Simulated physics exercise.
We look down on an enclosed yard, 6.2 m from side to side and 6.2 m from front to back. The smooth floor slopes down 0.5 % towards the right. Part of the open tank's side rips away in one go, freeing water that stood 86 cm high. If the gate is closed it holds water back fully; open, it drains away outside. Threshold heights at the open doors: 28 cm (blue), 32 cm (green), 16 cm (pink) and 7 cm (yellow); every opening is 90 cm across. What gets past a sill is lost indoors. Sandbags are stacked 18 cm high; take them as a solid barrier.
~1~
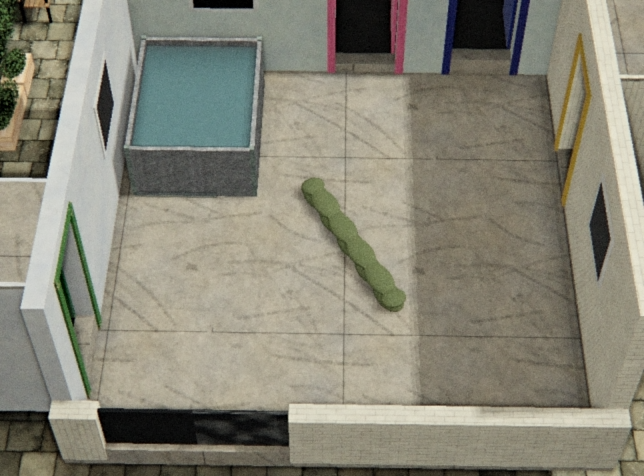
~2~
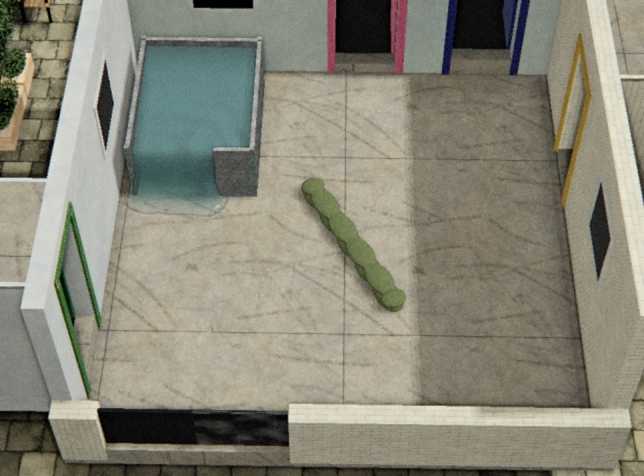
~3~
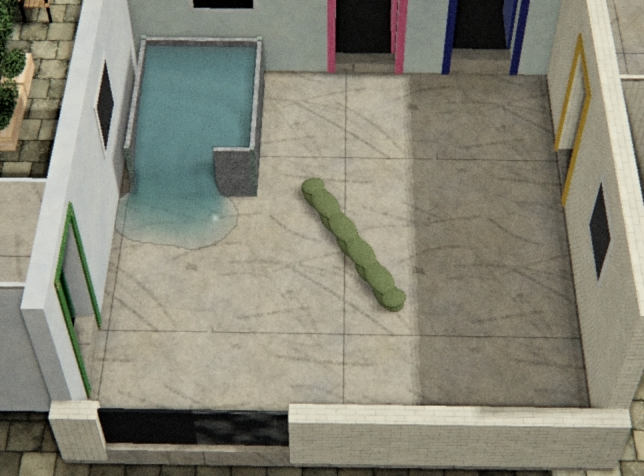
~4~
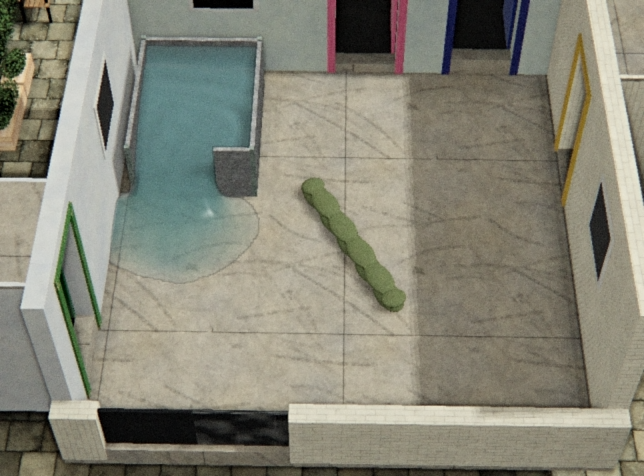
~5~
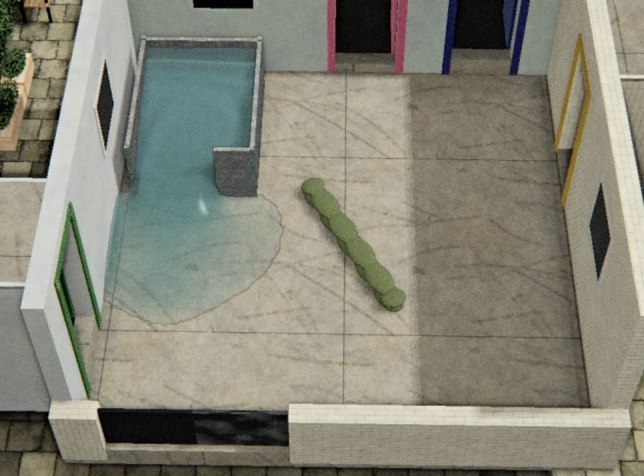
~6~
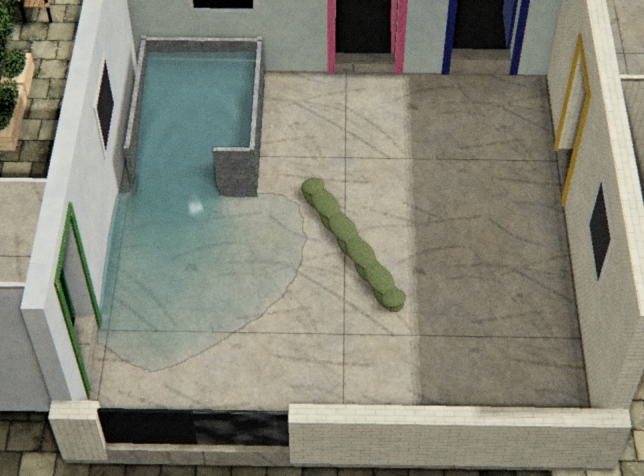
Blue-green water sits still in a grey-walled open tank at the back left of an enclosed yard, seen from high above by a camera that stays fixed. Pale walls hold a green-framed door at left, pink and blue ones behind and a yellow one at right, around a diagonal green barrier. Part of the tank's front side gives way, and water spreads forward and rightward in a widening, rounded sheet.
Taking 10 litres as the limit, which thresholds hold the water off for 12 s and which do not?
Within that time: At the blue door it stays under the limit; at the green door it stays under the limit; at the pink door it keeps below the limit; at the yellow door it keeps below the limit.
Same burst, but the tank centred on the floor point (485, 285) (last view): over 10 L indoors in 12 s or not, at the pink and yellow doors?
Against that limit: Pink not over, yellow over.
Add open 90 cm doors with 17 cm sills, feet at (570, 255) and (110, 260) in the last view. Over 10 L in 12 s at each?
In turn: Not over, past it.
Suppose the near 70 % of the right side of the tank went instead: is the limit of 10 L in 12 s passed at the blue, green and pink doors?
Against that limit: Blue not over, green under, pink below.
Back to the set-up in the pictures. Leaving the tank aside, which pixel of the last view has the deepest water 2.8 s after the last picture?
Near (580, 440).
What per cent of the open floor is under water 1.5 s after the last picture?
About 35 per cent.
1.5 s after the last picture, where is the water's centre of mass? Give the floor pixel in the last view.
Near (198, 254).
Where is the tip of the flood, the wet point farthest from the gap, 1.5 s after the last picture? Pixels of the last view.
Around (459, 437).
Then, 0.7 s after the last picture water covers 30 % of the floor and is deepest (57 cm) near (84, 431); blue door not reached, green door 17 cm at the sill, 0 L in, pink door not reached, yellow door not reached.
Then, 1.5 s after the last picture water covers 35 % of the floor and is deepest (48 cm) near (116, 418); blue door not reached, green door 14 cm at the sill, 0 L in, pink door not reached, yellow door not reached.
Then, 2.8 s after the last picture water covers 50 % of the floor and is deepest (36 cm) near (580, 440); blue door not reached, green door 25 cm at the sill, 1 L in, pink door not reached, yellow door not reached.
Then, 6.3 s after the last picture water covers 90 % of the floor and is deepest (20 cm) near (595, 440); blue door 16 cm at the sill, 0 L in, green door 10 cm at the sill, 2 L in, pink door 9 cm at the sill, 0 L in, yellow door 7 cm at the sill, 1 L in.
Then, 11.3 s after the last picture water covers 95 % of the floor and is deepest (17 cm) near (152, 72); blue door 11 cm at the sill, 0 L in, green door 5 cm at the sill, 2 L in, pink door 12 cm at the sill, 0 L in, yellow door 8 cm at the sill, 1 L in.
